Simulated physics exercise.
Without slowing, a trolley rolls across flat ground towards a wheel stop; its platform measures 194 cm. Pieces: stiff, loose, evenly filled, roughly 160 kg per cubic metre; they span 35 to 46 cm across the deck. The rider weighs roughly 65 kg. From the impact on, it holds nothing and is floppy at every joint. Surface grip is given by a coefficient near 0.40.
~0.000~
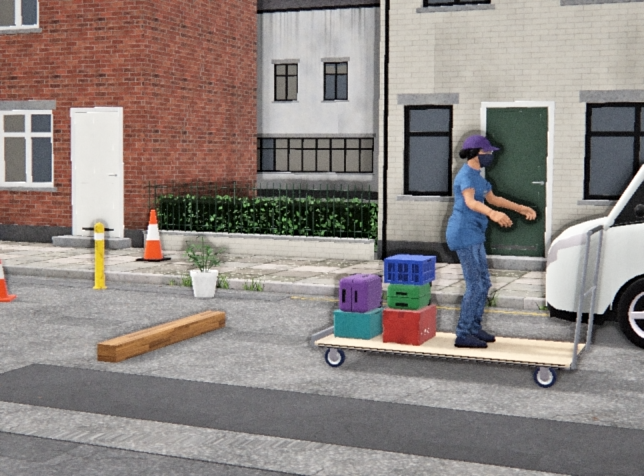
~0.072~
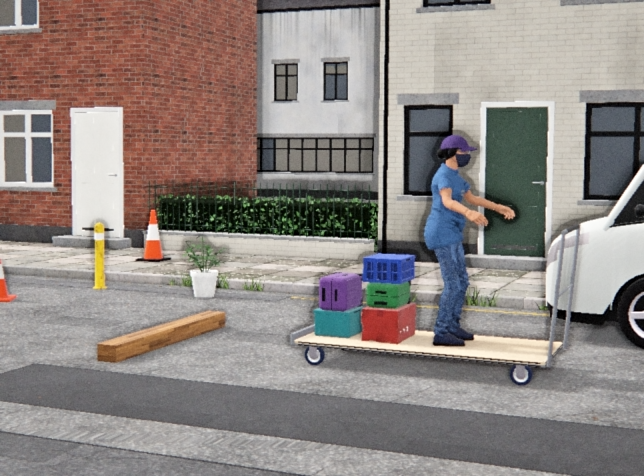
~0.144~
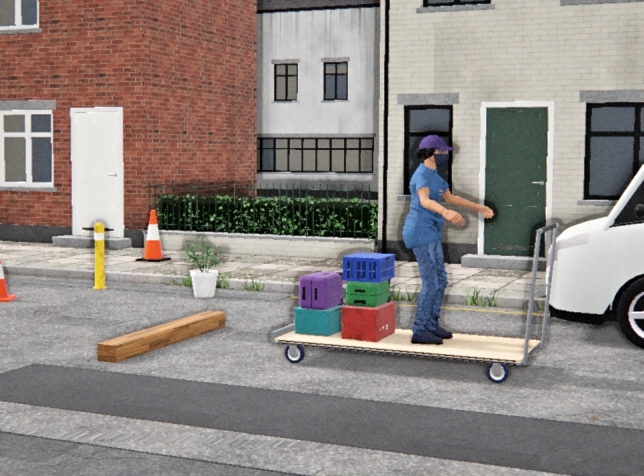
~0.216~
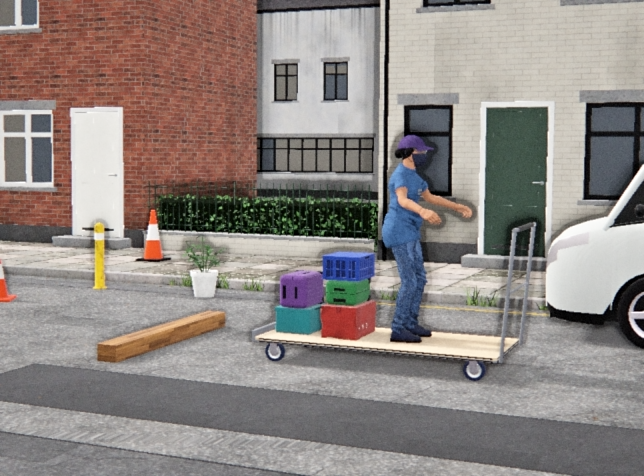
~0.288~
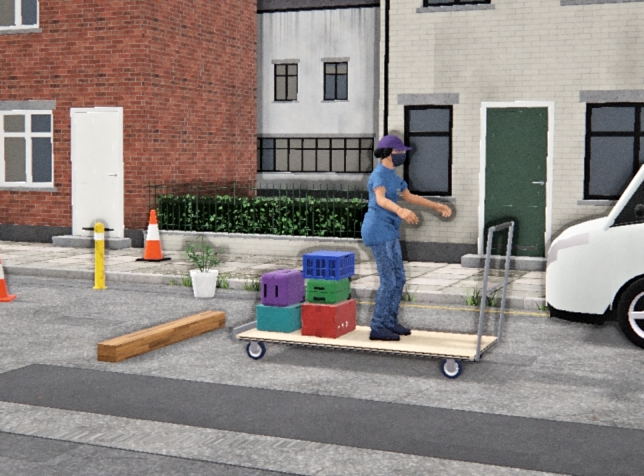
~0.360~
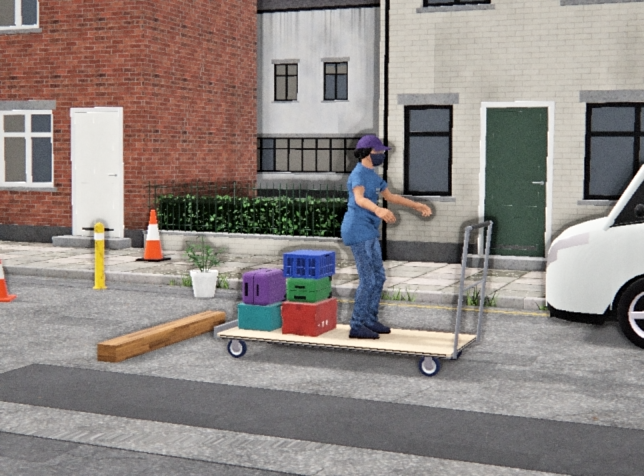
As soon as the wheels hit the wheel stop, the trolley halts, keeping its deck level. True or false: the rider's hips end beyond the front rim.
True.
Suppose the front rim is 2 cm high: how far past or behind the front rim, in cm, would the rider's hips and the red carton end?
So the hips go 20 cm beyond the rim, while the red one stops 50 cm short of it.
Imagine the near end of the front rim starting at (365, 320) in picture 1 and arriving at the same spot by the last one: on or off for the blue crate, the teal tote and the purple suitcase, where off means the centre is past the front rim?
Then the blue one is past the rim, the teal one is still in place and the purple one is past the rim.
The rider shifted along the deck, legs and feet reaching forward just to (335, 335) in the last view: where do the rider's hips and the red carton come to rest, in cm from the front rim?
Hips 30 past, red 60 behind.
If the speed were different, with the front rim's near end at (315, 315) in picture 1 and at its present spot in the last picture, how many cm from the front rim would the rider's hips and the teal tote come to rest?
So the hips settle 30 cm short of the front rim, while the teal one stops 20 cm behind it.
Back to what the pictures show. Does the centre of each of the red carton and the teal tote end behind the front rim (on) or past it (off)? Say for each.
End result - red: Stays; teal: Stays.
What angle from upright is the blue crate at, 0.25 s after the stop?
Tilt: Around 20°.
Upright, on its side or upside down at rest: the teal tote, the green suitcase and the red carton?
At rest: Teal standing; green sideways; red standing.
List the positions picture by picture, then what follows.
Hips (466, 234), purple suitcase (361, 293), rim corner (313, 342); 0 cm covered, 154 to go, in the first frame.
Hips (444, 233), purple suitcase (341, 292), rim corner (293, 340); 17 cm covered, 137 to go, in the second frame.
Hips (423, 232), purple suitcase (321, 290), rim corner (273, 338); 34 cm covered, 120 to go, in the third frame.
Hips (402, 231), purple suitcase (302, 289), rim corner (253, 337); 51 cm covered, 103 to go, in the fourth frame.
Hips (381, 231), purple suitcase (283, 288), rim corner (234, 335); 69 cm covered, 86 to go, in the fifth frame.
Hips (361, 230), purple suitcase (265, 287), rim corner (215, 333); 86 cm covered, 69 to go. Speed about 2.4 m/s, in the sixth frame.
The wheels strike at 0.65 s.
After 0.90 s the rider's hips are 48 cm behind the rim, near (215, 251) in the last picture's view.
After 1.20 s the rider's hips are 9 cm behind the rim, near (176, 283) in the last picture's view.
After 1.65 s the rider's hips are 16 cm past the rim, near (152, 294) in the last picture's view.
When all is still (4.6 s), past the rim, green suitcase, purple suitcase, blue crate and the rider's hips; behind it, teal tote and red carton.
